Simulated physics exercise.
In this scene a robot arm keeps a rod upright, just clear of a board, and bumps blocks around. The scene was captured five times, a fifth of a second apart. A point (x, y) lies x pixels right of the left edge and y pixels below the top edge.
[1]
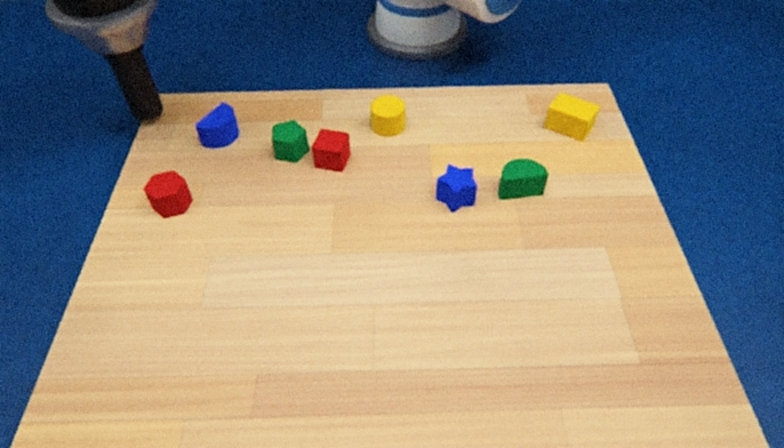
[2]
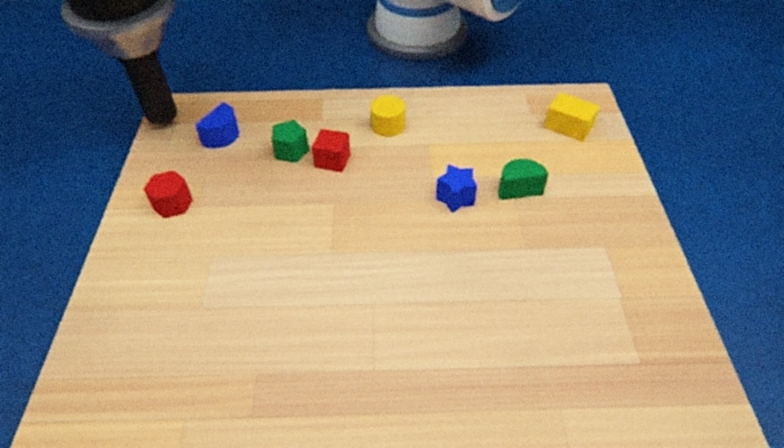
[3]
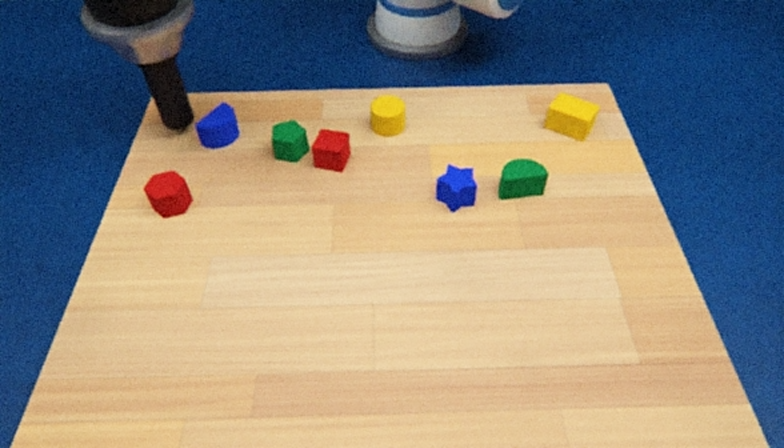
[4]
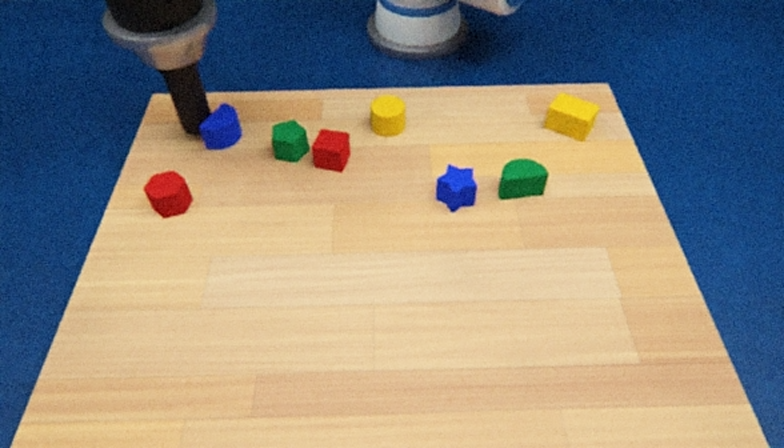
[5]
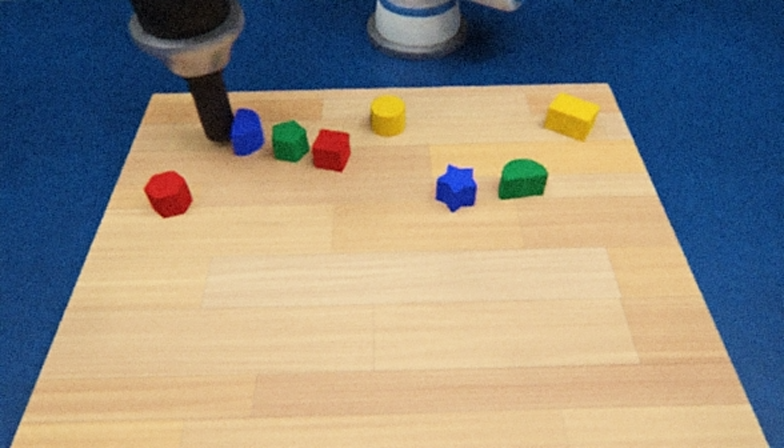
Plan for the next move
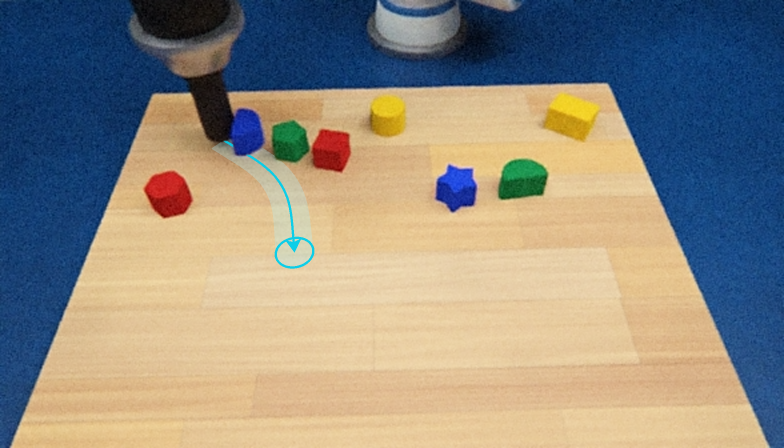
A dark rod on a robot arm moved right across the back left of a wooden board, met the blue half-round block and pushed it toward the green one, while the other blocks stayed still.
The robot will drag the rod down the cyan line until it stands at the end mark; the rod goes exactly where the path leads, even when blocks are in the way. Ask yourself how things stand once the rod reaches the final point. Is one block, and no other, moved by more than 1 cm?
No, I don't think so.
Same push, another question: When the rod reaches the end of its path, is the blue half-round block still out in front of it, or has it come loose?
It slides aside on the way.
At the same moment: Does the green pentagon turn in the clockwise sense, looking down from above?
Yes, that is what happens.
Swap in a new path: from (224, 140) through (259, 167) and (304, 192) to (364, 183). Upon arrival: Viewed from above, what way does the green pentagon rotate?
The block spins clockwise.
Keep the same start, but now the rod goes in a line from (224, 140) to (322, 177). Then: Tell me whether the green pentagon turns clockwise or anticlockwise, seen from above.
The green pentagon rotates clockwise.
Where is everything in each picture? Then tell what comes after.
Lower end of the rod (149, 112), tops of blocks, blue half-round block (217, 116), green pentagon (287, 131), red four-sided block (330, 140), in the first picture.
Rod (163, 116), blocks as before, in the second picture.
Rod (179, 121), blocks as before, in the third picture.
Rod (199, 126), blue half-round block (220, 117), in the fourth picture.
Rod (222, 133), blue half-round block (245, 121), green pentagon (287, 131), red four-sided block (330, 140), in the fifth picture.
The drawn path runs from (224, 140) through (263, 165) and (289, 203) to (295, 252).
The first path, step by step. One third of the way, rod (262, 158); blue half-round block (270, 122), turned 40° anticlockwise; green pentagon (301, 130), turned 25° clockwise.
Two thirds of the way, rod (287, 196); blue half-round block (270, 122), turned 40° anticlockwise; green pentagon (301, 130), turned 25° clockwise.
At the end, rod (293, 245); blue half-round block (270, 122), turned 40° anticlockwise; green pentagon (301, 130), turned 25° clockwise; red four-sided block not moved.
